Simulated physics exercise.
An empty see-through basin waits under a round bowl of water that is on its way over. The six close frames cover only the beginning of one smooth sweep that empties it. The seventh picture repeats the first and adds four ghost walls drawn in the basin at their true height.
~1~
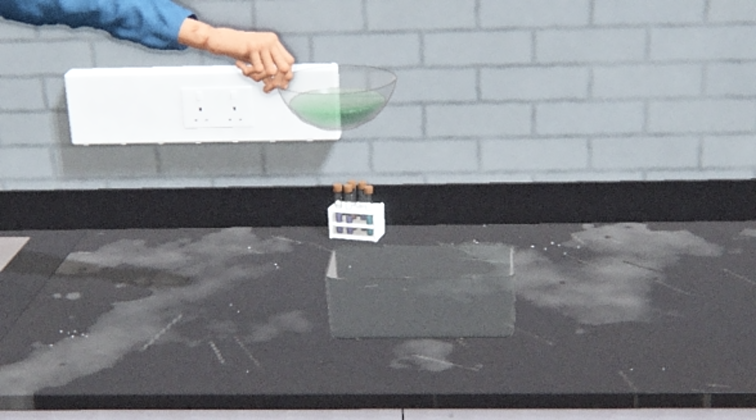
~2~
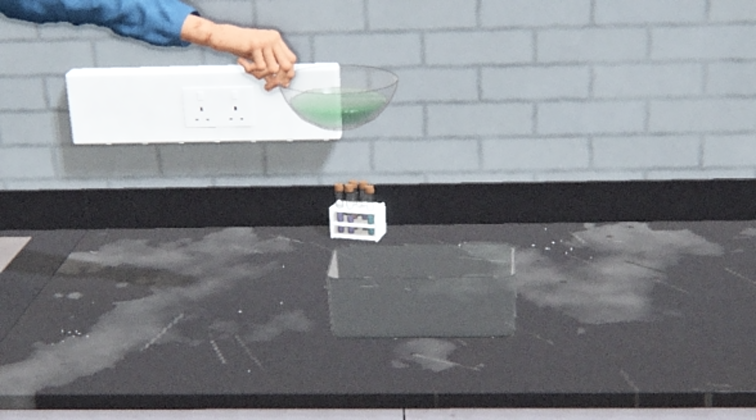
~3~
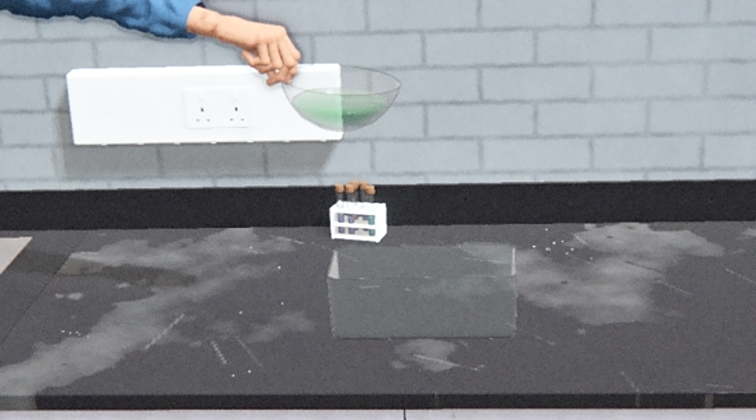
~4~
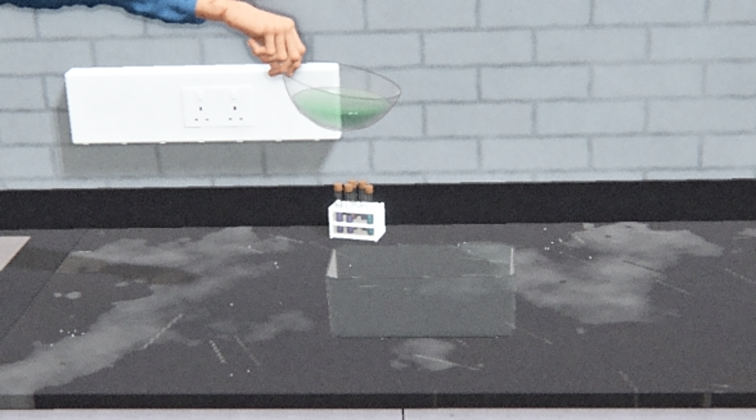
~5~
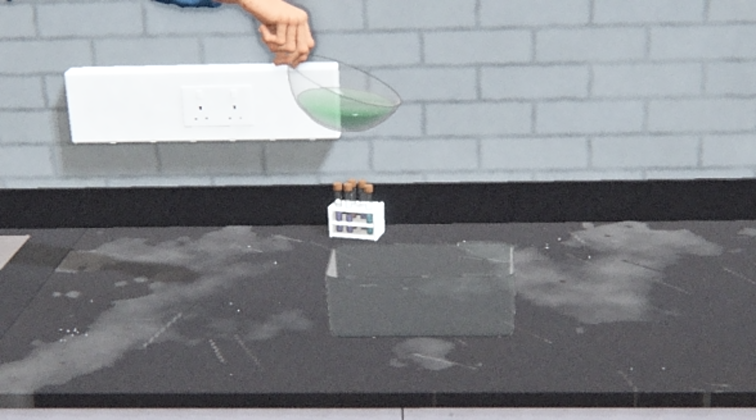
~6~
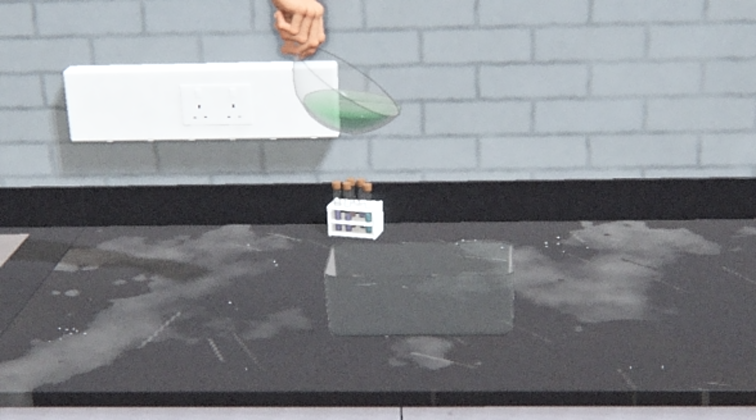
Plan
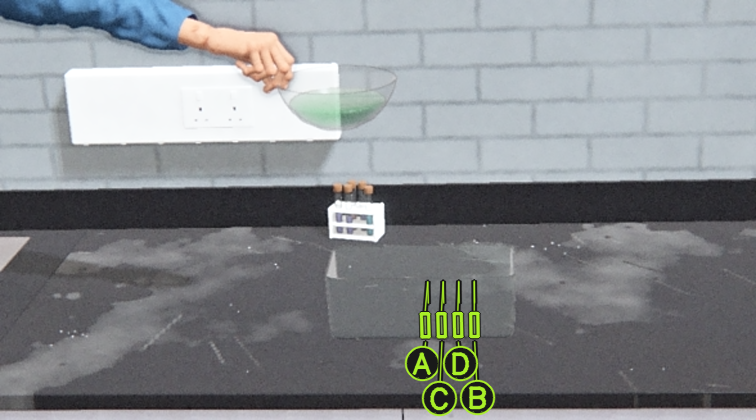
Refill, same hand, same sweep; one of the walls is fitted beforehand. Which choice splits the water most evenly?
C works best here.
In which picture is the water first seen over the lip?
In picture 6.
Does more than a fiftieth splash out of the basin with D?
Yes, it does.
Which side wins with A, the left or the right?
More ends on the right.
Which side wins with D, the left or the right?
The left side.
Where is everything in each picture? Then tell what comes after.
The first picture shows upright, lip at (395, 77); basin from (331, 337) to (514, 336); nothing has left yet.
The second picture shows upright, lip at (397, 79); nothing has left yet.
The third picture shows tipped about 6°, lip at (399, 84); nothing has left yet.
The fourth picture shows tipped about 14°, lip at (400, 91); nothing has left yet.
The fifth picture shows tipped about 24°, lip at (400, 101); nothing has left yet.
The sixth picture shows tipped about 35°, lip at (398, 112); water is over the lip, down to (398, 112).
On the marked copy, A at (425, 342); B at (474, 341); C at (441, 341); D at (458, 341).
Choosing A, about 30 % ends left of the wall and 64 % right of it; 6 % is lost outside.
Choosing B, about 83 % ends left of the wall and 9 % right of it; 8 % is lost outside.
Choosing C, about 49 % ends left of the wall and 45 % right of it; 6 % is lost outside.
Choosing D, about 74 % ends left of the wall and 17 % right of it; 9 % is lost outside.
